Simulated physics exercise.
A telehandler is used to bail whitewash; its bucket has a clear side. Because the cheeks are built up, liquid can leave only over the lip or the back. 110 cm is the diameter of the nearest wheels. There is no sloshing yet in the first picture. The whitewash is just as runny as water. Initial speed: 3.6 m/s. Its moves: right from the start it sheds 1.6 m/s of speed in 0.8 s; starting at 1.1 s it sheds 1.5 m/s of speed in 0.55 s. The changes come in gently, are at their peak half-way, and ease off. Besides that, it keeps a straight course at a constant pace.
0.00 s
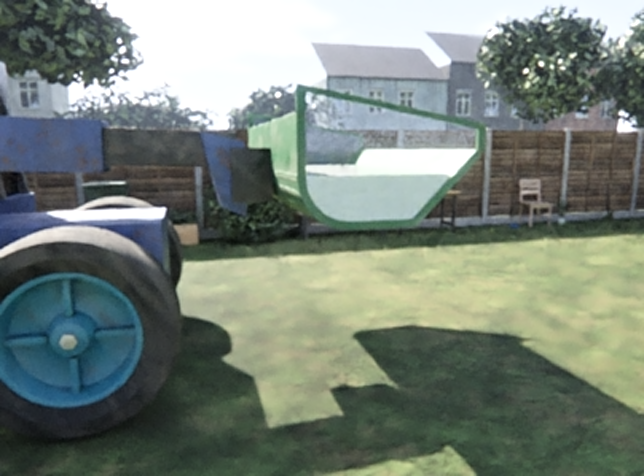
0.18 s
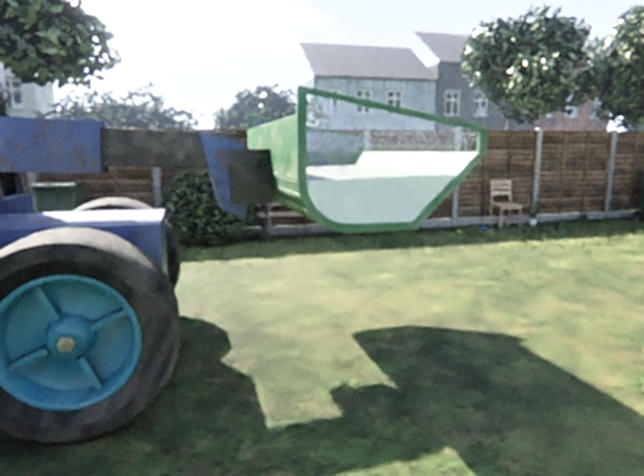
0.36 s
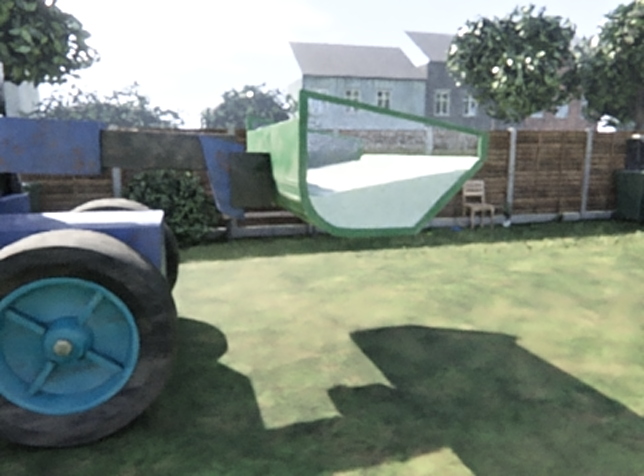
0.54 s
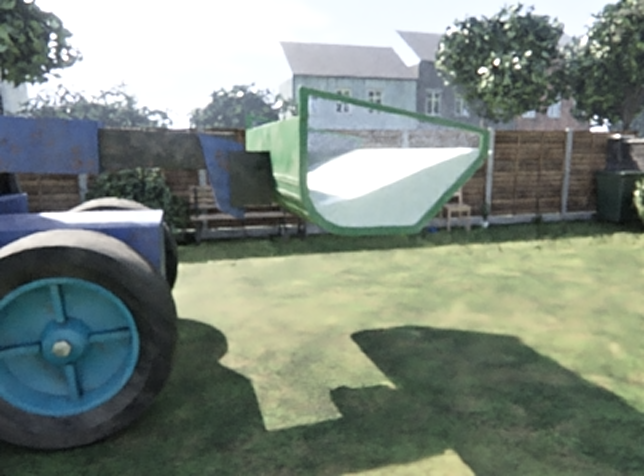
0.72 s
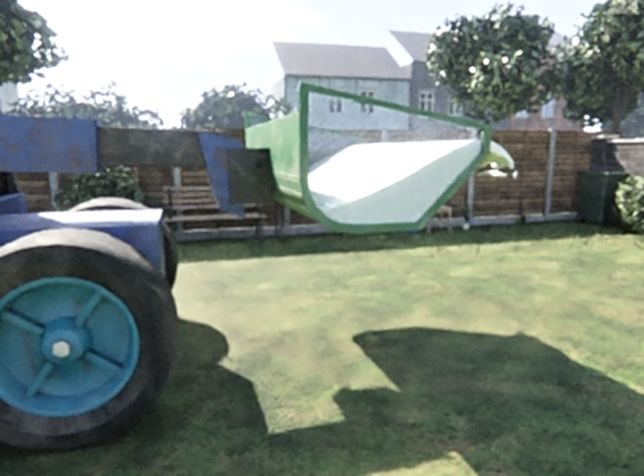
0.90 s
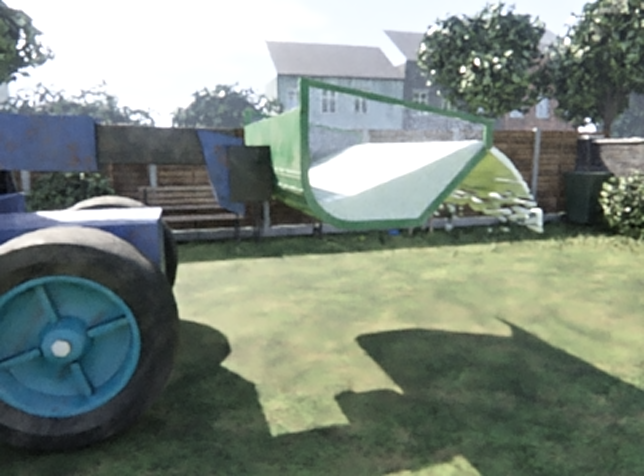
The whitewash in the telehandler's clear-sided bucket tilted, sinking at the back and climbing toward the front on the right, then poured over the lip in a curving stream above the grass.
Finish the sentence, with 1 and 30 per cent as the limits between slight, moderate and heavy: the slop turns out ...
The slop turns out moderate.
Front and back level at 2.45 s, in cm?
Some 14 cm in front and some 34 cm behind.
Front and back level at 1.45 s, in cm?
Front 22 cm, back 26 cm.
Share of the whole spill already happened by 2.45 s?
By then it's around 90 per cent.
After 1.45 s the surface stands 21 cm on the front, 27 cm on the back; the loss stands at 10 per cent, over the front.
After 1.95 s the surface stands 22 cm on the front, 10 cm on the back; the loss stands at 20 per cent, over the front.
After 2.45 s the surface stands 14 cm on the front, 34 cm on the back; the loss stands at 23 per cent, over the front.
After 4.53 s the loss stands at 25 per cent, over the front, 97 of 389 litres.
